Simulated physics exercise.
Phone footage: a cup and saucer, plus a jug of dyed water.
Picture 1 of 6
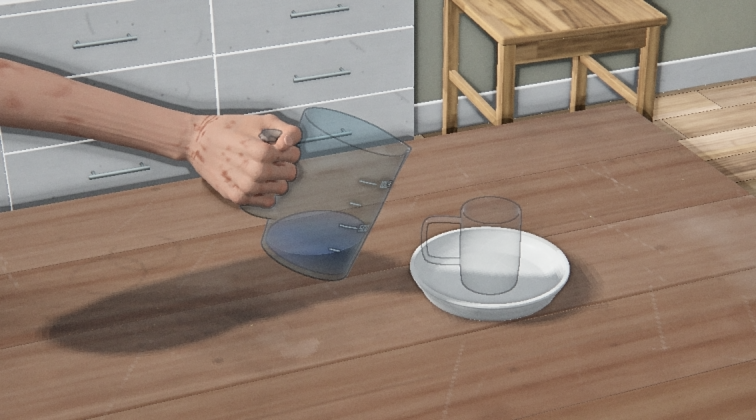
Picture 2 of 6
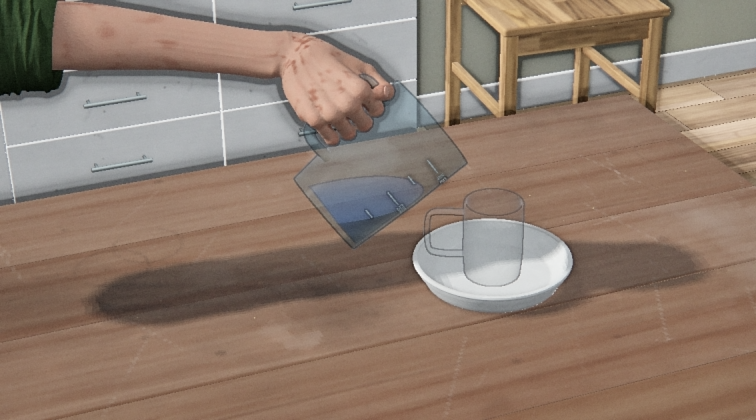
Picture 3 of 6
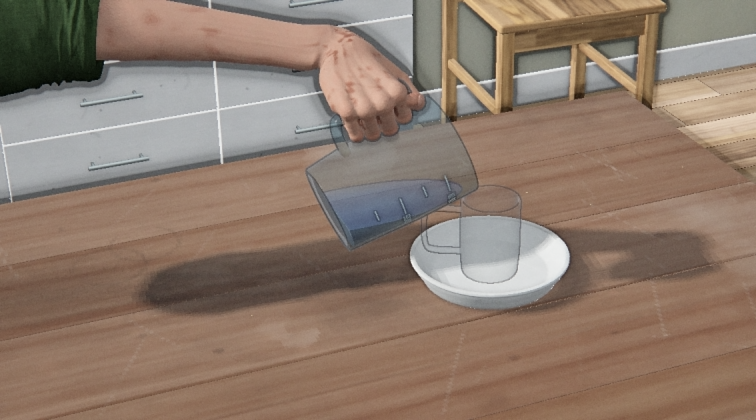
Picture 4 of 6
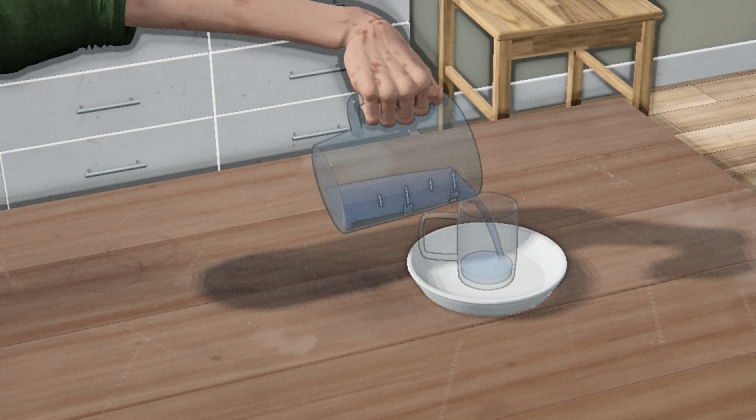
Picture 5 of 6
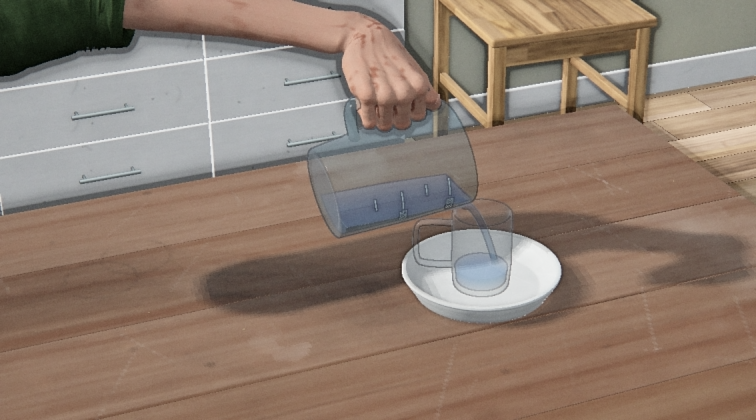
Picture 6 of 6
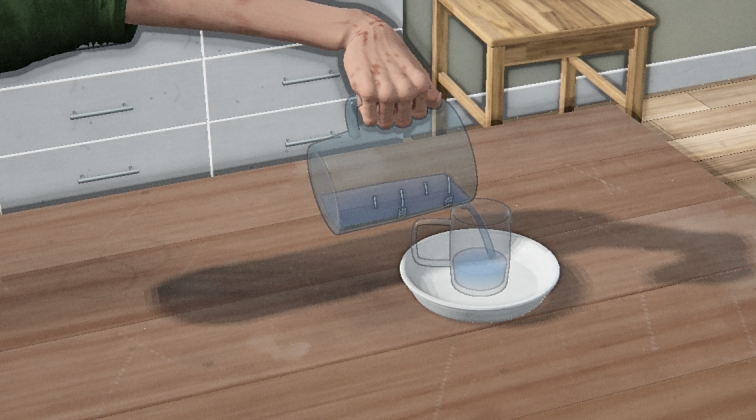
A hand carried a clear jug of blue water toward a glass cup on a white saucer, tilted it over the rim, and poured a thin stream that partly filled the cup.
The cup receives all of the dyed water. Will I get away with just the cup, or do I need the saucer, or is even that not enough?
Just the cup is enough.
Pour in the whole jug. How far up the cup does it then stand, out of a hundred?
Level reading: Near 70 %.
A moment on, the cup is about half full; the saucer is dry.
Further on, the cup is about two thirds full; the saucer is dry.
When it is over, the cup is about three quarters full; the saucer is dry.
